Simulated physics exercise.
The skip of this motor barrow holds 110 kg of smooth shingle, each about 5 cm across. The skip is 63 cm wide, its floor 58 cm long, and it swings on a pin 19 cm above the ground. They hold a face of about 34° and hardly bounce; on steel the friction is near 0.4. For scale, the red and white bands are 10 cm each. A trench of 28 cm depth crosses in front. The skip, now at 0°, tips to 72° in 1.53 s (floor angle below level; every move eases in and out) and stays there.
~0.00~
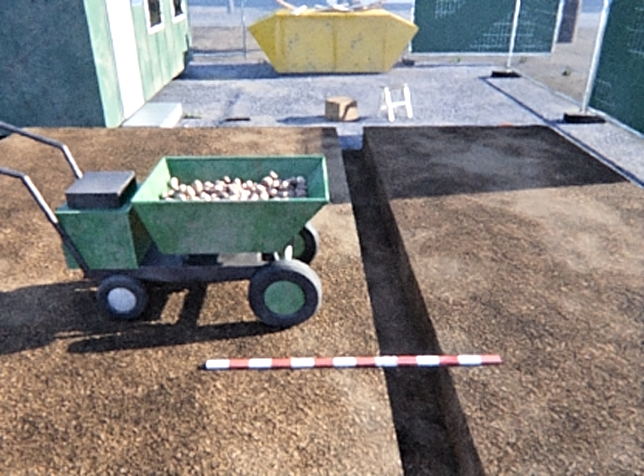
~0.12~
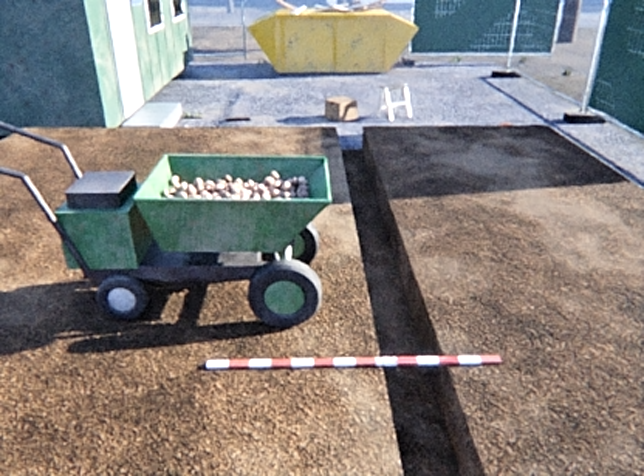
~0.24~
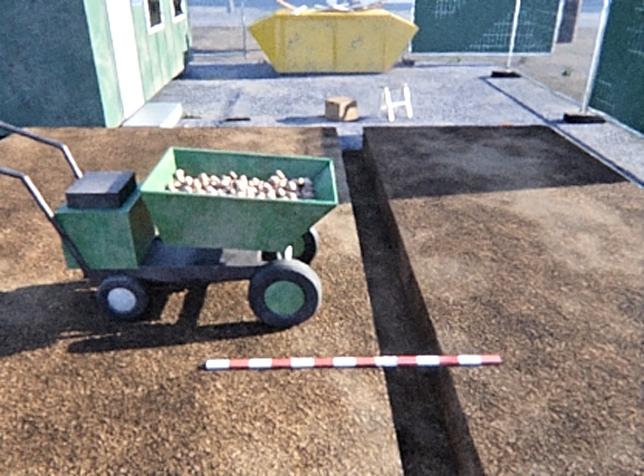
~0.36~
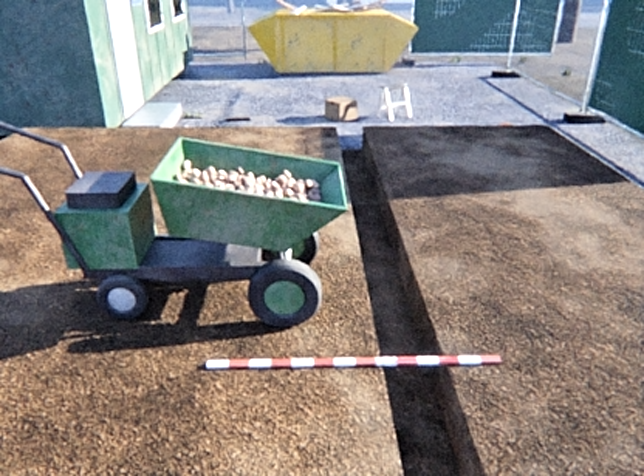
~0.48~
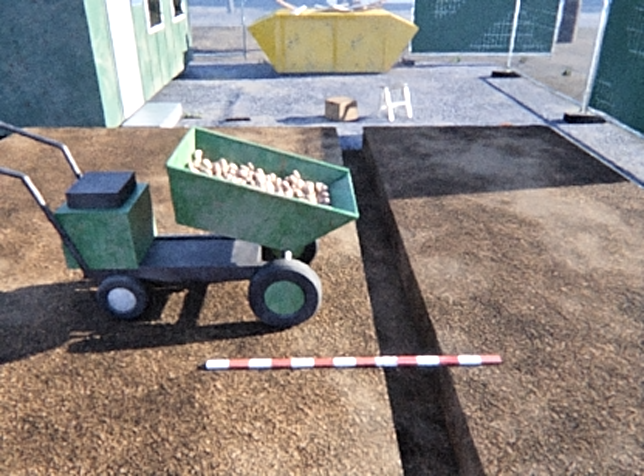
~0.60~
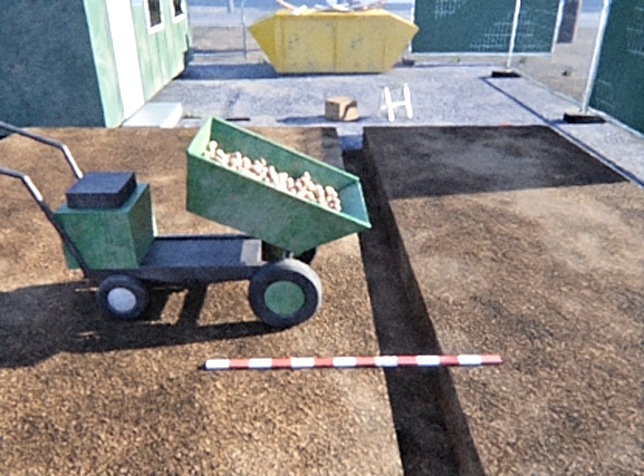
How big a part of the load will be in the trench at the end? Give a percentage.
Some 63 per cent of it.
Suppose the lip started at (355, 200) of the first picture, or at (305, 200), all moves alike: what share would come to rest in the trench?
First some 25, then 90 per cent.
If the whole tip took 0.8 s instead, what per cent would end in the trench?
Then about 50 per cent.
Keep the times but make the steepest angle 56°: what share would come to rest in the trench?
Then about 55 per cent.
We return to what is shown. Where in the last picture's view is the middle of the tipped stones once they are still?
Near (411, 317).
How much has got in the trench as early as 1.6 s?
About 35 per cent by then.
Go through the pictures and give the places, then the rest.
The skip is at 0°, its lip at (328, 201); the top of the load is at (258, 187), in the first picture.
Lip at (330, 202), floor tilted 1°, highest stones at (254, 188); the stones move at 0.2 m/s on average, in the second picture.
The skip is at 5°, its lip at (337, 205); the top of the load is at (196, 184); the stones move at 0.3 m/s on average, in the third picture.
The skip is at 10°, its lip at (347, 210); the top of the load is at (193, 176); the stones move at 0.4 m/s on average, in the fourth picture.
The skip is at 17°, its lip at (358, 217); the top of the load is at (203, 165); the stones move at 0.5 m/s on average, in the fifth picture.
Lip at (369, 227), floor tilted 25°, highest stones at (214, 156); the stones move at 0.6 m/s on average, in the sixth picture.
After 1.1 s the floor is at 61°; 100 % in the skip; the foremost stones are at (396, 260).
After 1.6 s the floor is at 72°; 40 % in the skip, 33 % in the trench, 27 % past the trench; the foremost stones are at (497, 297).
After 2.0 s the floor is at 72°; 11 % in the skip, 51 % in the trench, 37 % past the trench; the foremost stones are at (560, 293).
After 3.9 s the floor is at 72°; 0 % in the skip, 63 % in the trench, 37 % past the trench; the foremost stones are at (589, 288).
